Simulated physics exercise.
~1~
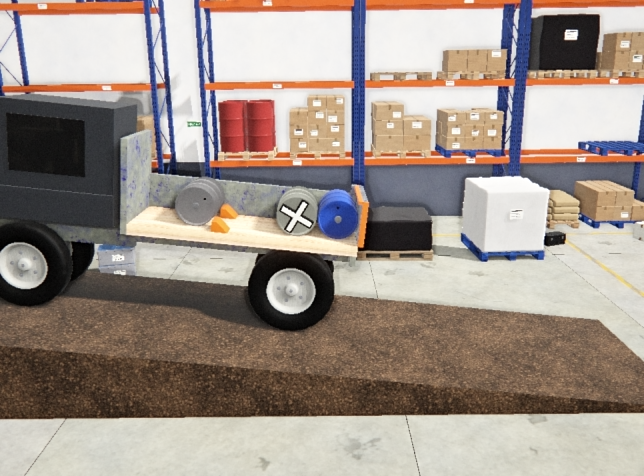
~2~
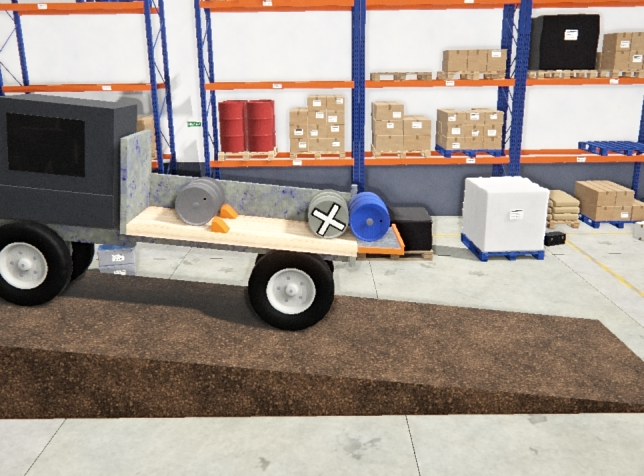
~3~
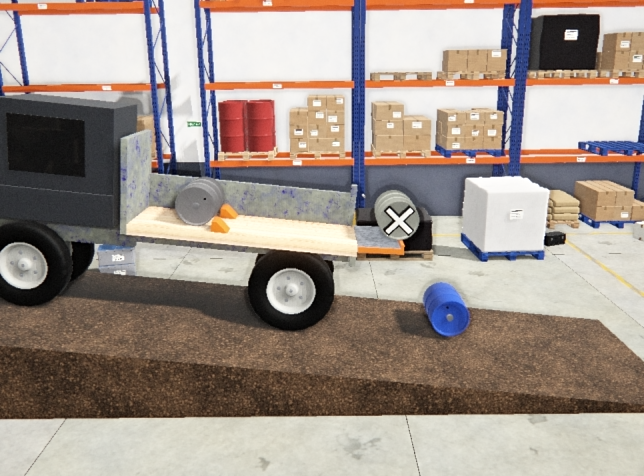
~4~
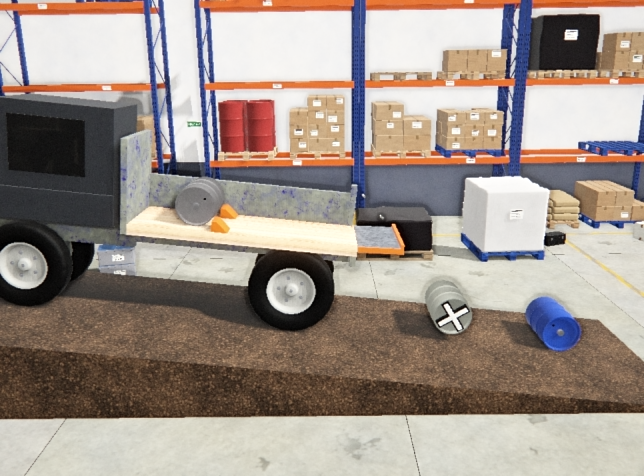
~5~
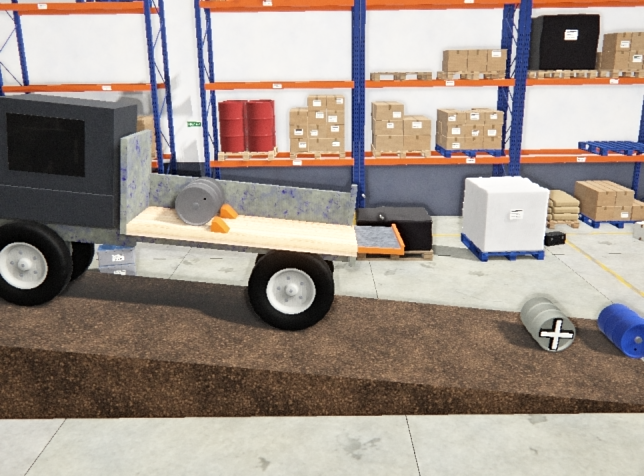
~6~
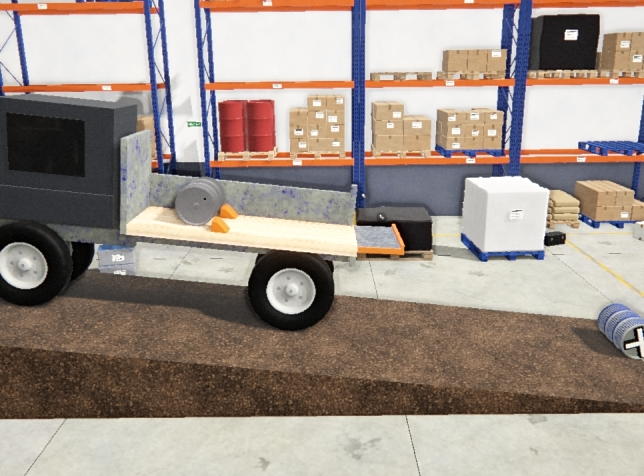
In the video, a pickup stands on sloping ground as its tailgate lowers and a blue barrel, followed by a gray one marked with a white cross, rolls right, drops off and continues down the slope, while another gray barrel stays on the bed behind an orange chock.
